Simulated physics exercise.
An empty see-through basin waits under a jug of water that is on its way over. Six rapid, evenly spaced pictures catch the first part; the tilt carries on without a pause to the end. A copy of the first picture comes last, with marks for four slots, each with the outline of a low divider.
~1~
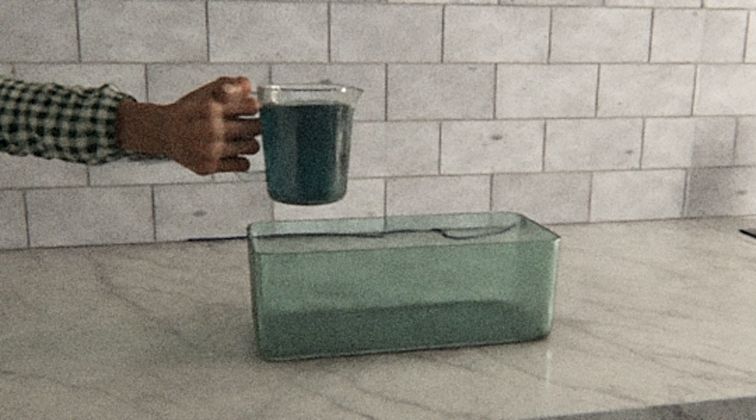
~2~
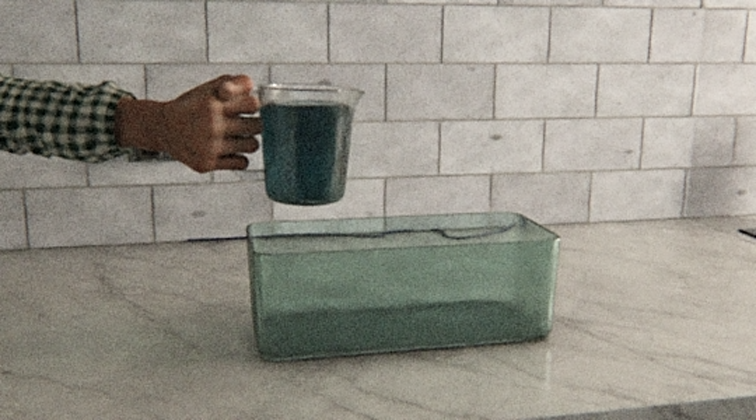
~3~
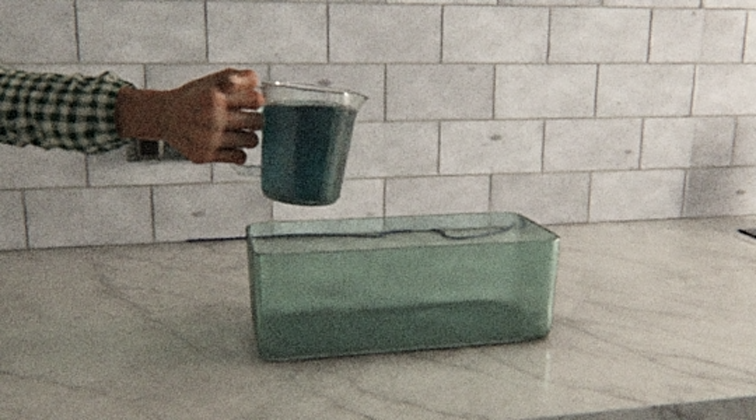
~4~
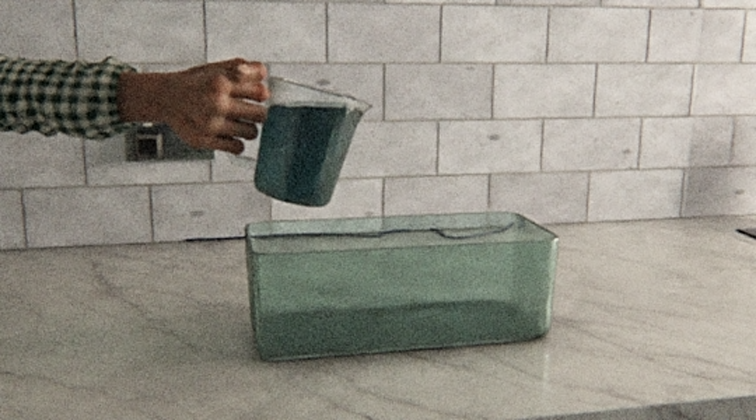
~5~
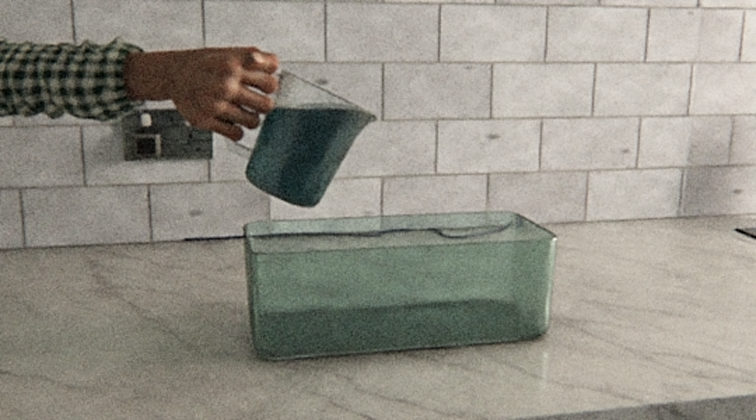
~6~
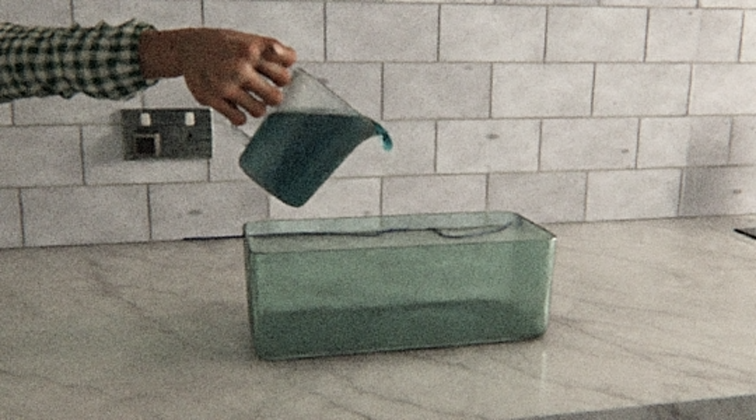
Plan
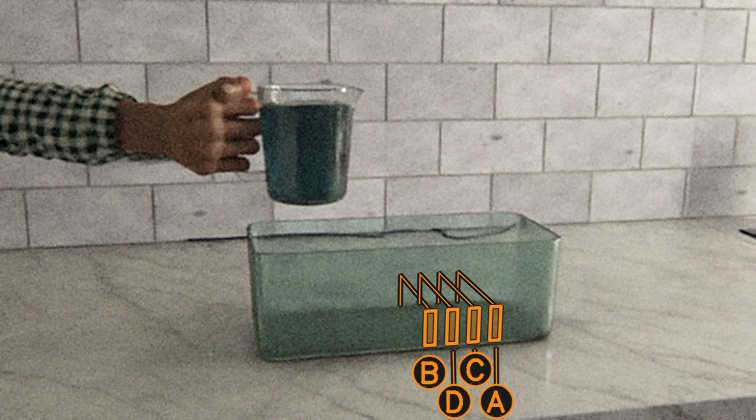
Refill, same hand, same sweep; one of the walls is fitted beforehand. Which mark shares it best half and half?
Use position B.
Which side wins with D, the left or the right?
The left one.
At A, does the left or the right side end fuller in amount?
More ends on the left.
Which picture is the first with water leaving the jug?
Picture 6.
On the marked copy, A at (496, 347); B at (431, 353); C at (474, 349); D at (453, 351).
For position A, about 91 % ends left of the wall and 8 % right of it.
For position B, about 49 % ends left of the wall and 51 % right of it.
For position C, about 93 % ends left of the wall and 5 % right of it.
For position D, about 80 % ends left of the wall and 18 % right of it.
